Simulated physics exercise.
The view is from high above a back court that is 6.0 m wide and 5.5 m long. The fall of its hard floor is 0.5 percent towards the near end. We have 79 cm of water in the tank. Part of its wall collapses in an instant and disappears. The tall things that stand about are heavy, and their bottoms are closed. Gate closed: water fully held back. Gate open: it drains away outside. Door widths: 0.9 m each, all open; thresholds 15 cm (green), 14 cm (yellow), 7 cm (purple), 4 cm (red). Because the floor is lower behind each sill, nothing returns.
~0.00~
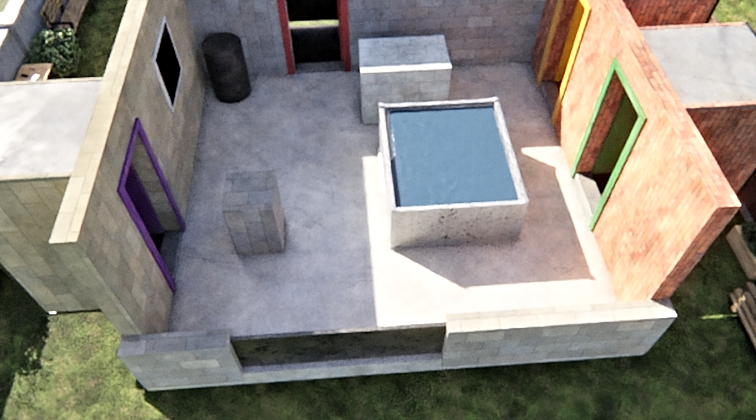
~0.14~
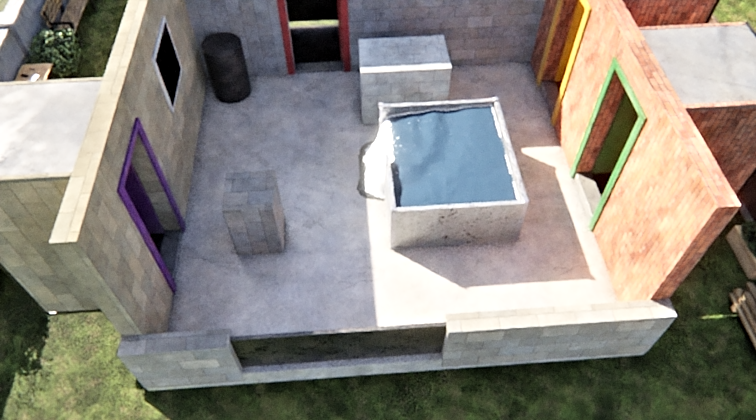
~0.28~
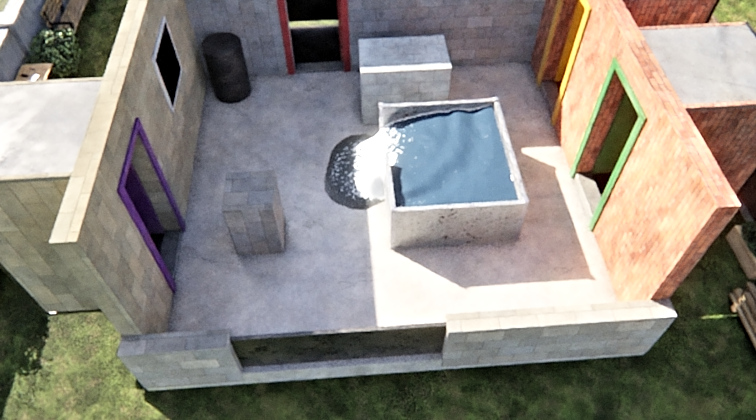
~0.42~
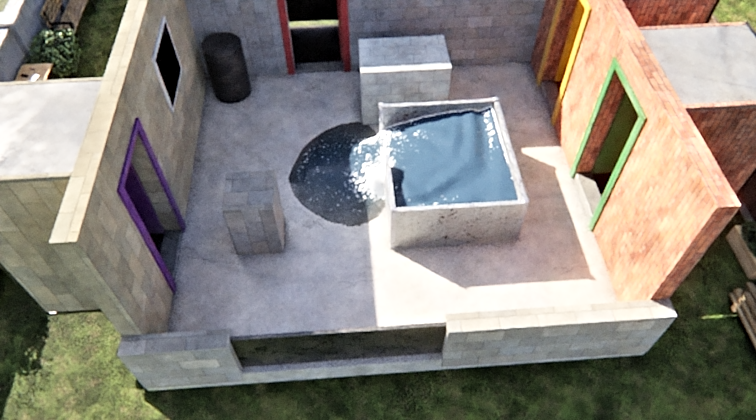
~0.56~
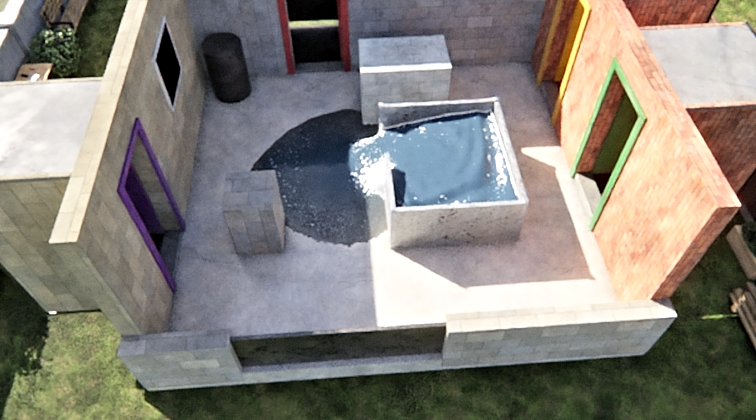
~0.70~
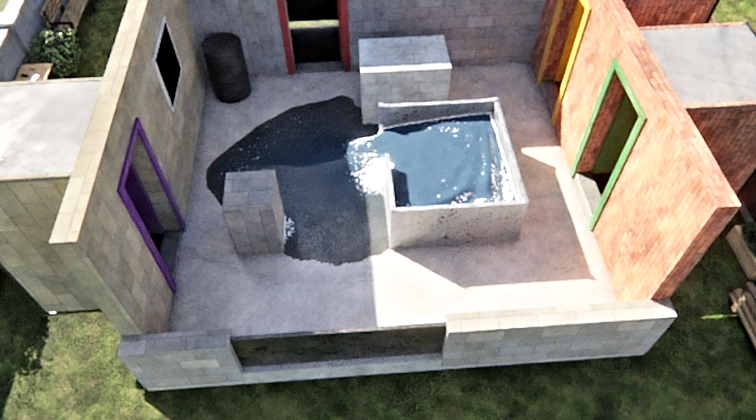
Water pouring from the left side of a square concrete tank, spreading across a walled courtyard floor and around a block pillar.
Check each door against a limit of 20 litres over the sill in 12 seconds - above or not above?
My prediction: The green door will most likely respect the limit, the yellow door will most likely respect the limit, the purple door will most likely bust the limit, the red door will most likely bust the limit.
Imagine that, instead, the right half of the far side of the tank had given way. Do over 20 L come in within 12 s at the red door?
Red: Exceeds.
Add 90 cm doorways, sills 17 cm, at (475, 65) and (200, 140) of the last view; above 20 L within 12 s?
Well, the first one ends up on the low side, the second one on the high side.
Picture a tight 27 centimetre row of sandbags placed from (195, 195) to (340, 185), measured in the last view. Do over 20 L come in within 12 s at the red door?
So red goes beyond.
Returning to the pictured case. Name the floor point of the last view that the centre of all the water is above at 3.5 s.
(328, 175).
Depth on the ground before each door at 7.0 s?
Centimetres: Green 6 / yellow 8 / purple 8 / red 10.
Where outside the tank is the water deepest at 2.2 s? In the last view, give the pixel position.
Look around (208, 79).
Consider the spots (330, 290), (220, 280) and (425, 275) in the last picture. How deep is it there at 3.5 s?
I'd read it as roughly 1, 3 and 0 cm, in that order.
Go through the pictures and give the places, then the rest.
In the first picture, the tank at (448, 154) is whole and still, 79 cm deep.
In the second picture, water pours out at (386, 156) and has run 0.6 m, to (371, 195); typically 10 cm deep outside, 79 cm at the tank's back.
In the third picture, water pours out at (386, 158) and has run 0.9 m, to (331, 189); typically 12 cm deep outside, 79 cm at the tank's back.
In the fourth picture, water pours out at (386, 159) and has run 1.4 m, to (296, 185); typically 9 cm deep outside, 76 cm at the tank's back.
In the fifth picture, water pours out at (386, 159) and has run 2.0 m, to a hidden place; typically 6 cm deep outside, 67 cm at the tank's back.
In the sixth picture, water pours out at (386, 159) and has run 2.7 m, to (212, 172); typically 5 cm deep outside, 68 cm at the tank's back.
After 1.4 s water covers 35 % of the floor and is deepest (40 cm) near (376, 166); green door not reached, yellow door not reached, purple door 10 cm at the sill, 1 L in, red door 2 cm at the sill, 0 L in.
After 2.2 s water covers 45 % of the floor and is deepest (54 cm) near (208, 79); green door not reached, yellow door not reached, purple door 15 cm at the sill, 17 L in, red door 5 cm at the sill, 11 L in.
After 3.5 s water covers 55 % of the floor and is deepest (25 cm) near (205, 167); green door not reached, yellow door not reached, purple door 12 cm at the sill, 54 L in, red door 11 cm at the sill, 30 L in.
After 7.0 s water covers 95 % of the floor and is deepest (15 cm) near (207, 85); green door 6 cm at the sill, 0 L in, yellow door 8 cm at the sill, 0 L in, purple door 8 cm at the sill, 83 L in, red door 10 cm at the sill, 140 L in.
After 12.0 s water covers 95 % of the floor and is deepest (14 cm) near (499, 311); green door 13 cm at the sill, 0 L in, yellow door 8 cm at the sill, 0 L in, purple door 7 cm at the sill, 90 L in, red door 6 cm at the sill, 189 L in.
